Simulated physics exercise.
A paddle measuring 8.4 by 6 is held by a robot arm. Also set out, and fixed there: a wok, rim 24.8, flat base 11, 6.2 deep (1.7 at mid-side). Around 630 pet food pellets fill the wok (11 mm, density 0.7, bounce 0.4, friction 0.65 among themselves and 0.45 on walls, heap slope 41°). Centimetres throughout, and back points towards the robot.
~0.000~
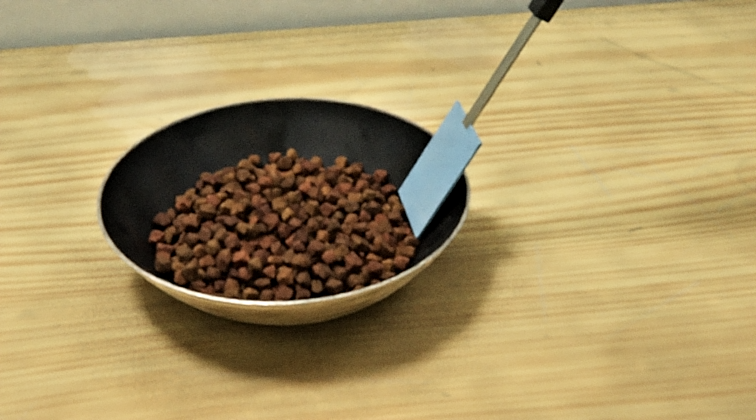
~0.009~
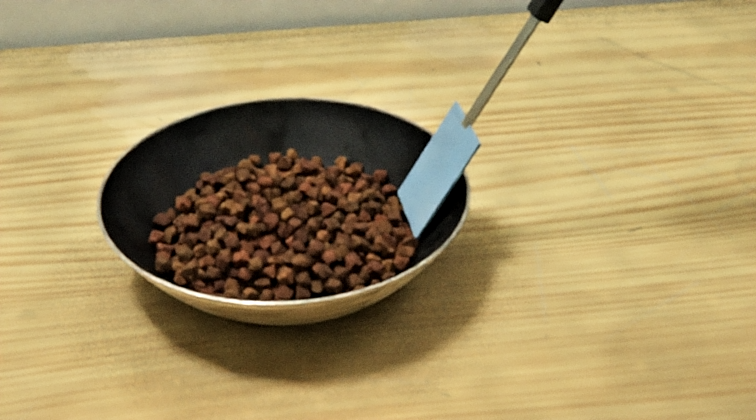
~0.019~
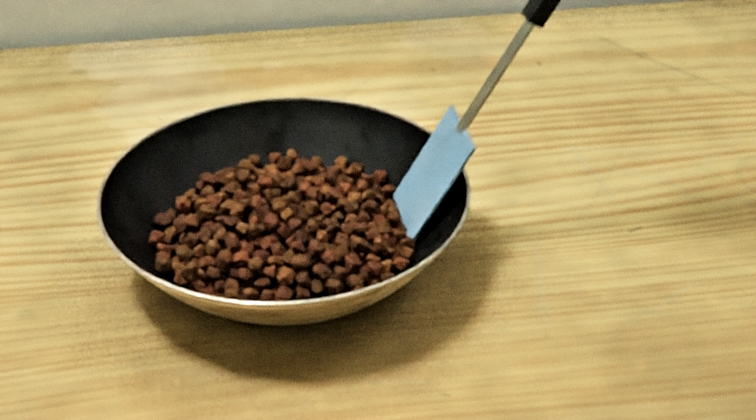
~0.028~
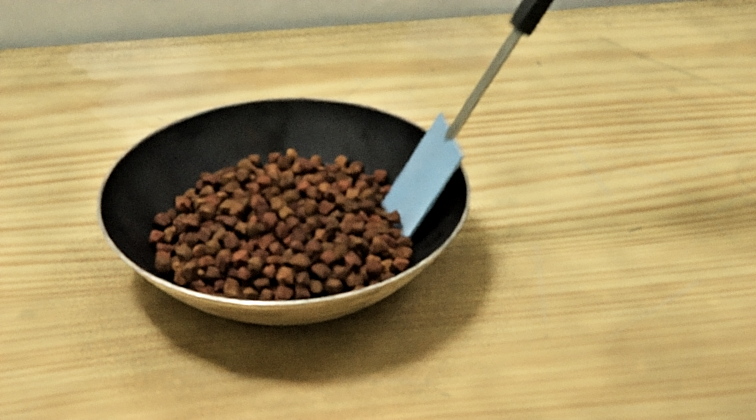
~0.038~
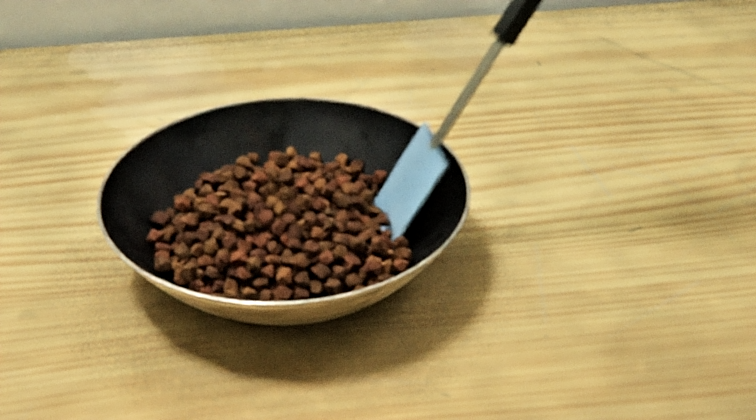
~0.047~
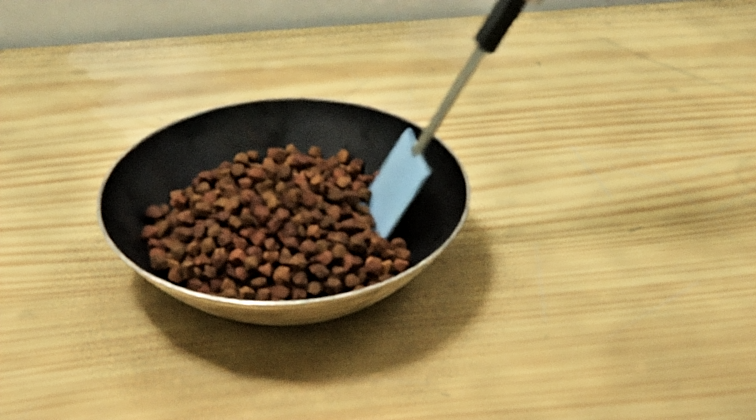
Light blue paddle resting at the right side of a black wok, then sliding left and nudging the heaped brown pellets slightly.
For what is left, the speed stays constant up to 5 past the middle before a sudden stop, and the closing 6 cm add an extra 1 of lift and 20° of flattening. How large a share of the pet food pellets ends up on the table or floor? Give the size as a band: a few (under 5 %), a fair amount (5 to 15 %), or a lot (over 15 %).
A fair amount, between 5 and 15 %.
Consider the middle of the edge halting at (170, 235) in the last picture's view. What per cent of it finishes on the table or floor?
Estimate: Approx. 30 %.
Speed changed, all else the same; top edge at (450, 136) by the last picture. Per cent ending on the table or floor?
Estimate: Close to 0 %.
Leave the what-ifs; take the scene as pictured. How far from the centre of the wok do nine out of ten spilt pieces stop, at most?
I'd estimate close to 25 centimetres.
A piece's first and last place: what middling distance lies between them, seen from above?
Level distance of roughly 4 cm.
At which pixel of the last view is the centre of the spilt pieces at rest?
Around pixel (56, 266).
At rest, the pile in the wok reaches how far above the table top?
7.5 cm.
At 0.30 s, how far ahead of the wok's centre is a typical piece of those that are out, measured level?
The distance is about 16 cm.
After 0.07 s, sloping 61°, highest piece 7 above the table; 631 in the wok.
After 0.09 s, sloping 55°, highest piece 11 above the table; 629 in the wok, 2 on the blade or in flight.
After 0.30 s, sloping 41°, highest piece 28 above the table; 587 in the wok, 29 on the table or floor, 15 on the blade or in flight.
After 1.35 s, sloping 41°, highest piece 7 above the table; 582 in the wok, 49 on the table or floor.
In the end, 582 in the wok, 49 on the table or floor. That is 8 % on the table or floor.
